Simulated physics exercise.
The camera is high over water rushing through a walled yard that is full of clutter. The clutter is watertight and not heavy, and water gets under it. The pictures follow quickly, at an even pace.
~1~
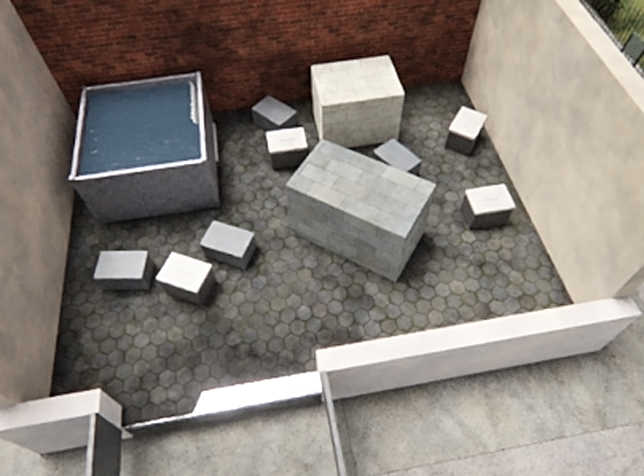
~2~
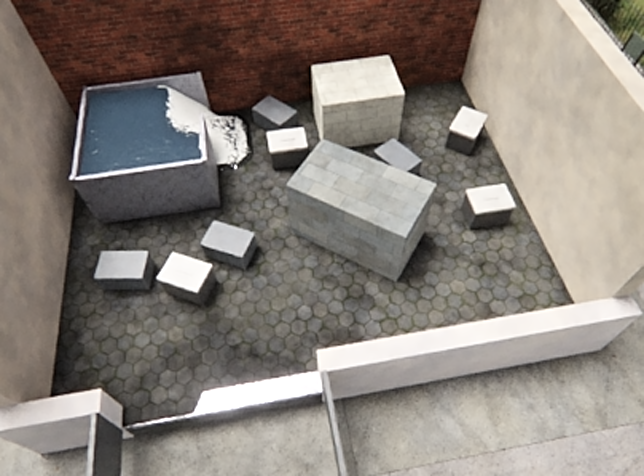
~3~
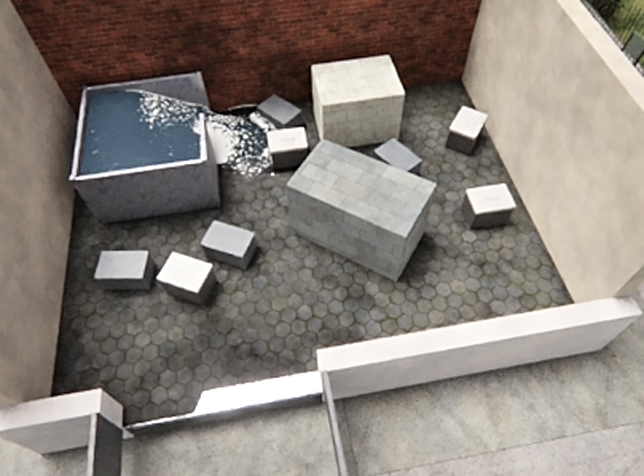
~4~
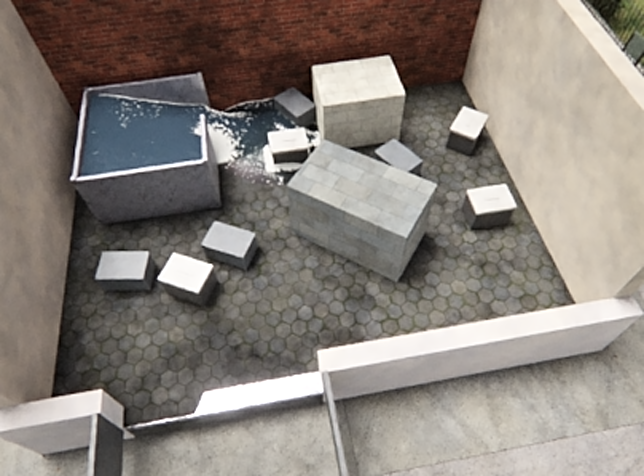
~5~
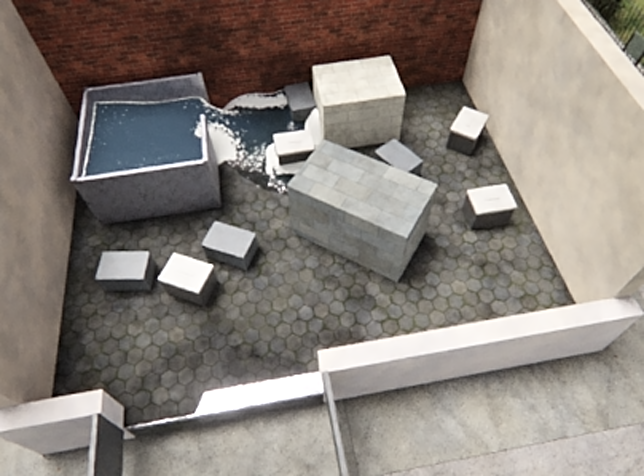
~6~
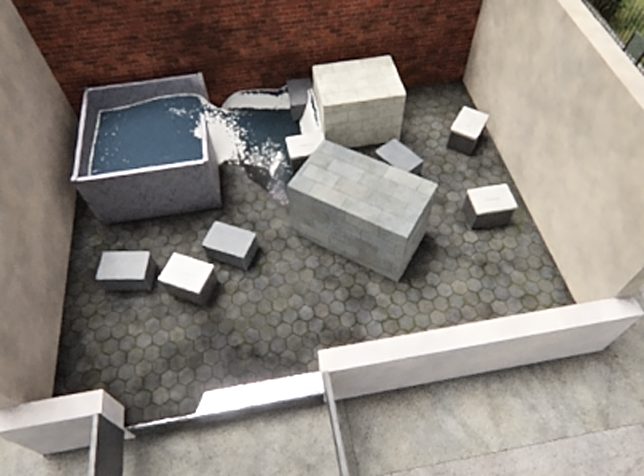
Water bursts from the right side of a raised grey tank at the back left of a walled yard, seen from high above by a still camera. Pale and grey blocks sit scattered on dark hexagonal paving before a red brick wall, two of them large. The foaming water spreads rightward, pushing a small grey block and then a white one toward the large pale block, while the others stay put.
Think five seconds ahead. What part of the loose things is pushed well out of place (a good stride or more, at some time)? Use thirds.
That comes to at least two thirds.
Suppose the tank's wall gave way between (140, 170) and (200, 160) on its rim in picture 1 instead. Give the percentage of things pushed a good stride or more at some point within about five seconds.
Some 40 per cent.
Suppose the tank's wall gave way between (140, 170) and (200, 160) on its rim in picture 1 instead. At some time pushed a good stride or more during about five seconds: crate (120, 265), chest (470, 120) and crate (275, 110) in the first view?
In that order: Pushed that far, no, not that far.
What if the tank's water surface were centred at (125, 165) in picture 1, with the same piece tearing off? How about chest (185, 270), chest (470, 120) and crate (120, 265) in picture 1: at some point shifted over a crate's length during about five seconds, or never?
In that order: Less than that, yes, under that.
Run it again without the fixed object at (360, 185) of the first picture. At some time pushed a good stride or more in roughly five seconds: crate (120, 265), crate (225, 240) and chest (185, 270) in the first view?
In that order: Short of that, never so far, less than that.
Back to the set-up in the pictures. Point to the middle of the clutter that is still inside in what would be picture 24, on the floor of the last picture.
Roughly at (346, 253).
A moment on, 1 of 8 are well off their spots; 1 afloat.
Next, 2 of 8 are well off their spots; 2 afloat.
Later, 7 of 8 are well off their spots; 4 afloat.
In the end, 7 of 8 are well off their spots, and 7 have been at some point; 4 afloat.
